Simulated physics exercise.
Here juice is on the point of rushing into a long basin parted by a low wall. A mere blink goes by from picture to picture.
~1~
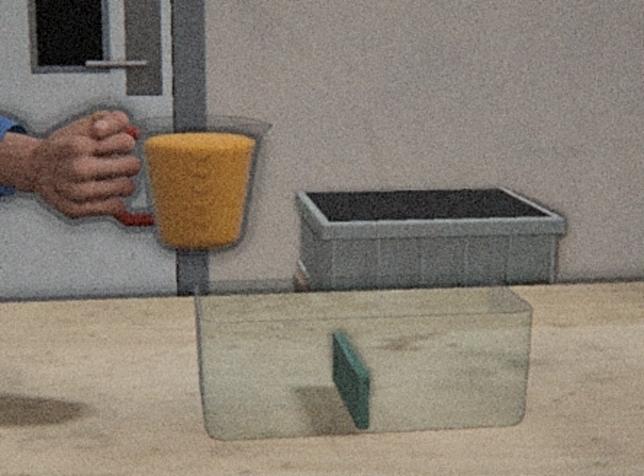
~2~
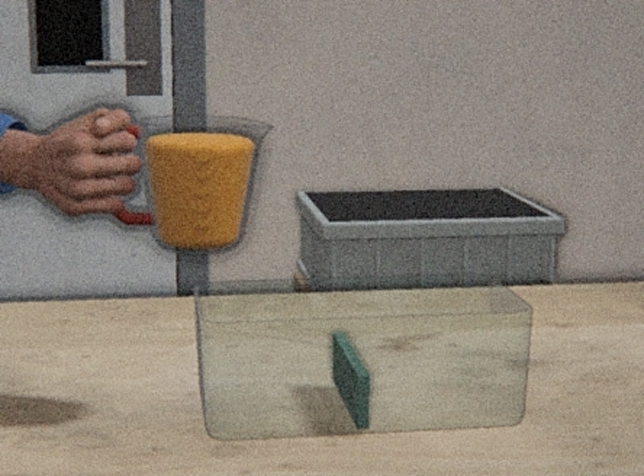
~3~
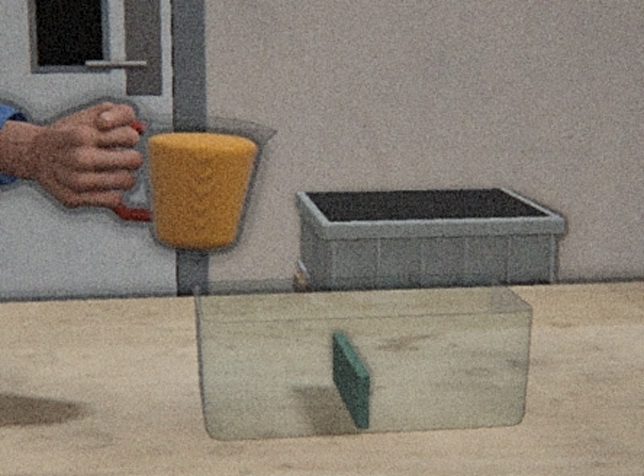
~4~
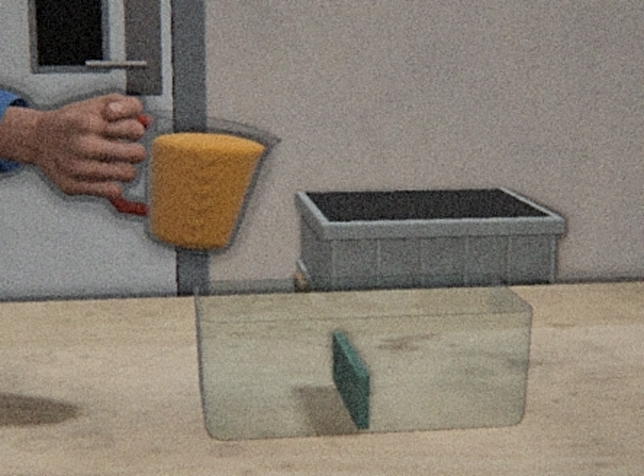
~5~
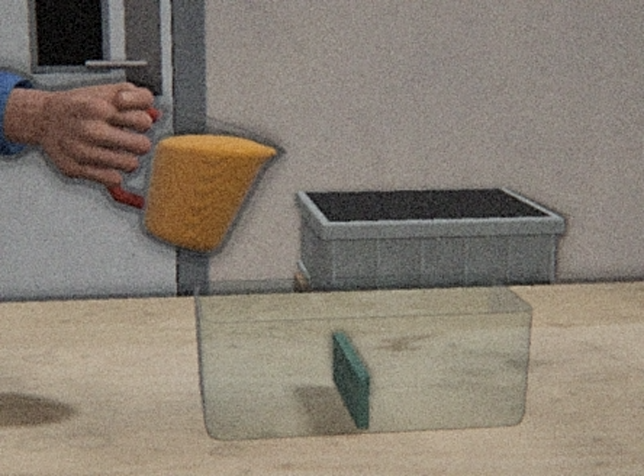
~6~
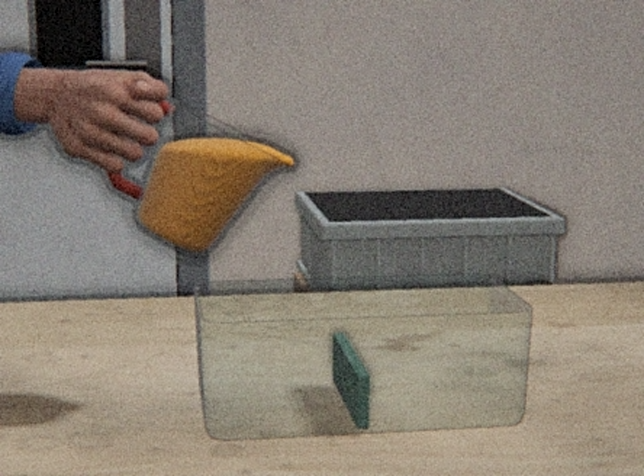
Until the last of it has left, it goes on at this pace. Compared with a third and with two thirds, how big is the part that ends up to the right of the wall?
It is smaller than a third.
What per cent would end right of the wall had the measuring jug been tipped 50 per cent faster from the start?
Something like 15 in a hundred.
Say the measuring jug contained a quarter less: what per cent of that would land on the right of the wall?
I'd reckon close to 5 %.
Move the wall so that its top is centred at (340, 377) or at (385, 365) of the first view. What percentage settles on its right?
First try: Roughly 45 per cent; second try: 5 per cent.
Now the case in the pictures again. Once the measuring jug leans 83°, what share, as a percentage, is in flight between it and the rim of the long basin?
I'd put it at roughly 20 percent of it.
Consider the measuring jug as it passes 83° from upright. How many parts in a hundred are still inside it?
55 %.
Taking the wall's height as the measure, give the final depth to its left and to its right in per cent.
The left reads 40 in a hundred and the right 10 in a hundred.
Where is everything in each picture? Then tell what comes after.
Tilt 0°; pouring edge (273, 123); surface from (142, 141) to (255, 140); the long basin's rim runs from (198, 304) to (511, 293); the wall's top is at (350, 355), in the first frame.
Tilt 1°; pouring edge (274, 125); surface from (143, 140) to (254, 140), in the second frame.
Tilt 5°; pouring edge (277, 130); surface from (147, 139) to (257, 143), in the third frame.
Tilt 11°; pouring edge (282, 138); surface from (152, 140) to (263, 144), in the fourth frame.
Tilt 19°; pouring edge (288, 150); surface from (157, 143) to (275, 149), in the fifth frame.
Tilt 28°; pouring edge (291, 165); surface from (159, 153) to (284, 157); 1 per cent is over the edge, in the sixth frame.
A moment on, the measuring jug is tipped on its side and 56 per cent is still to pour, 10 is left of the wall and 12 right of it.
Next, the measuring jug is tipped on its side and 13 per cent is still to pour, 57 is left of the wall and 19 right of it.
Then the measuring jug is tipped on its side and 1 per cent is still to pour, 76 is left of the wall and 20 right of it.
Later the measuring jug is tipped on its side and 0 per cent is still to pour, 78 is left of the wall and 20 right of it.
Finally, 78 per cent lies left of the wall, 20 right of it and 2 outside.
